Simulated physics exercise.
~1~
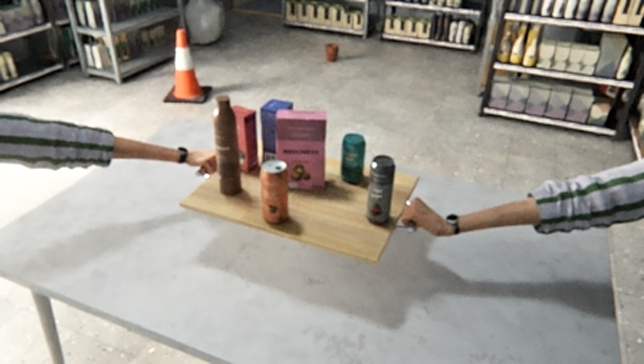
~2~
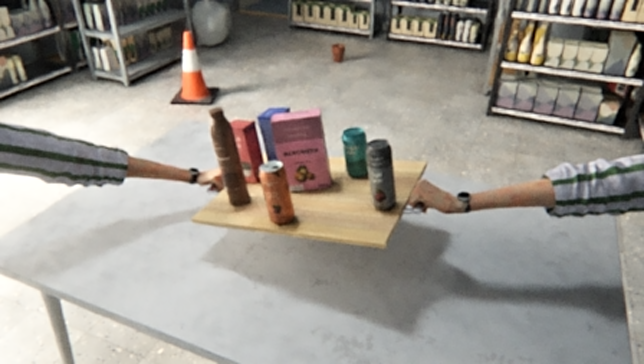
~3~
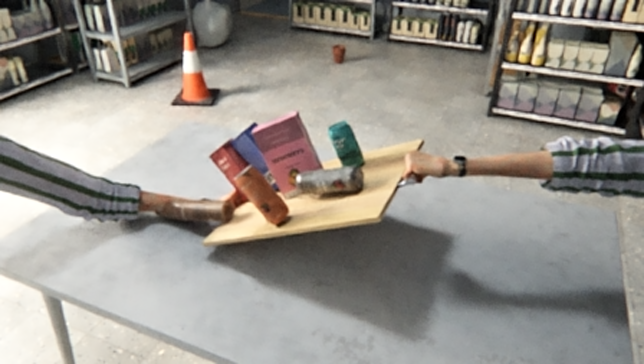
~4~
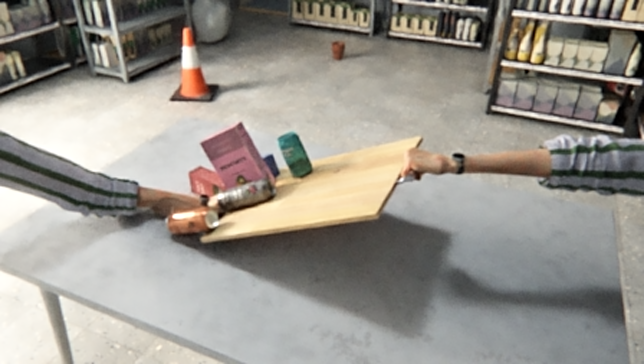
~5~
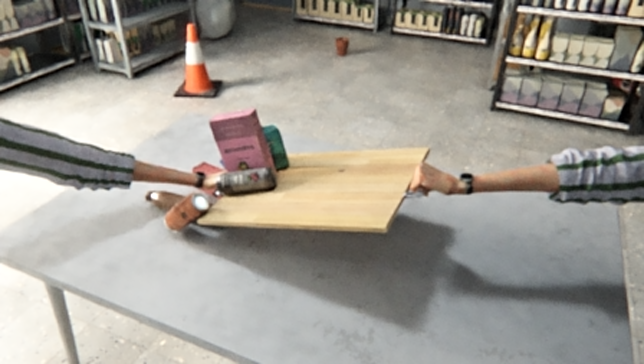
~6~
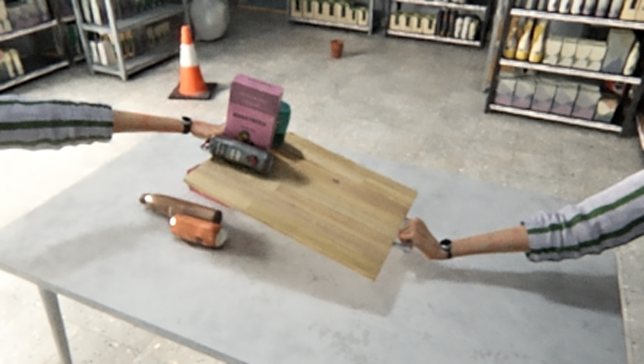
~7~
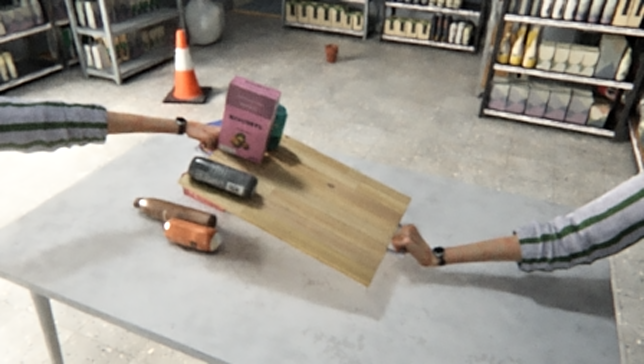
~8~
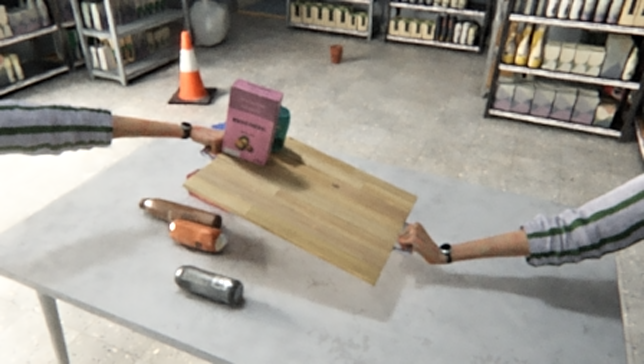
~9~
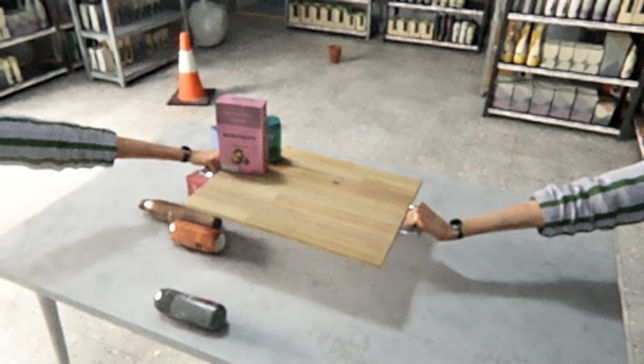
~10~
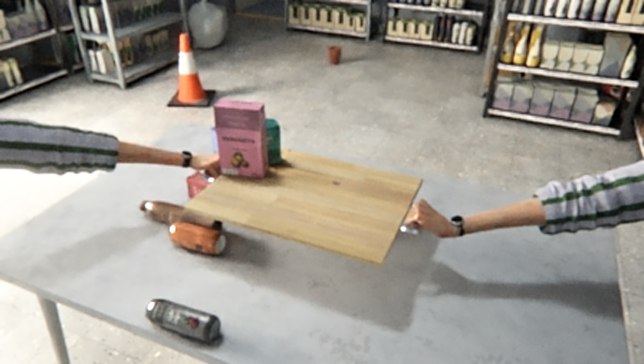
At the start, two hands hold a flat wooden board above a grey table, with cans, cartons, a pink packet and a brown bottle standing on it. The board tips steeply down to the left, and the bottle and grey can topple as the load slides that way. The bottle and orange can end up lying on the table, while the red and blue cartons slip off the left side. The board then tilts down to the right, and the grey can rolls off the front edge. Finally the board levels, with the pink packet and turquoise can upright near its left end.
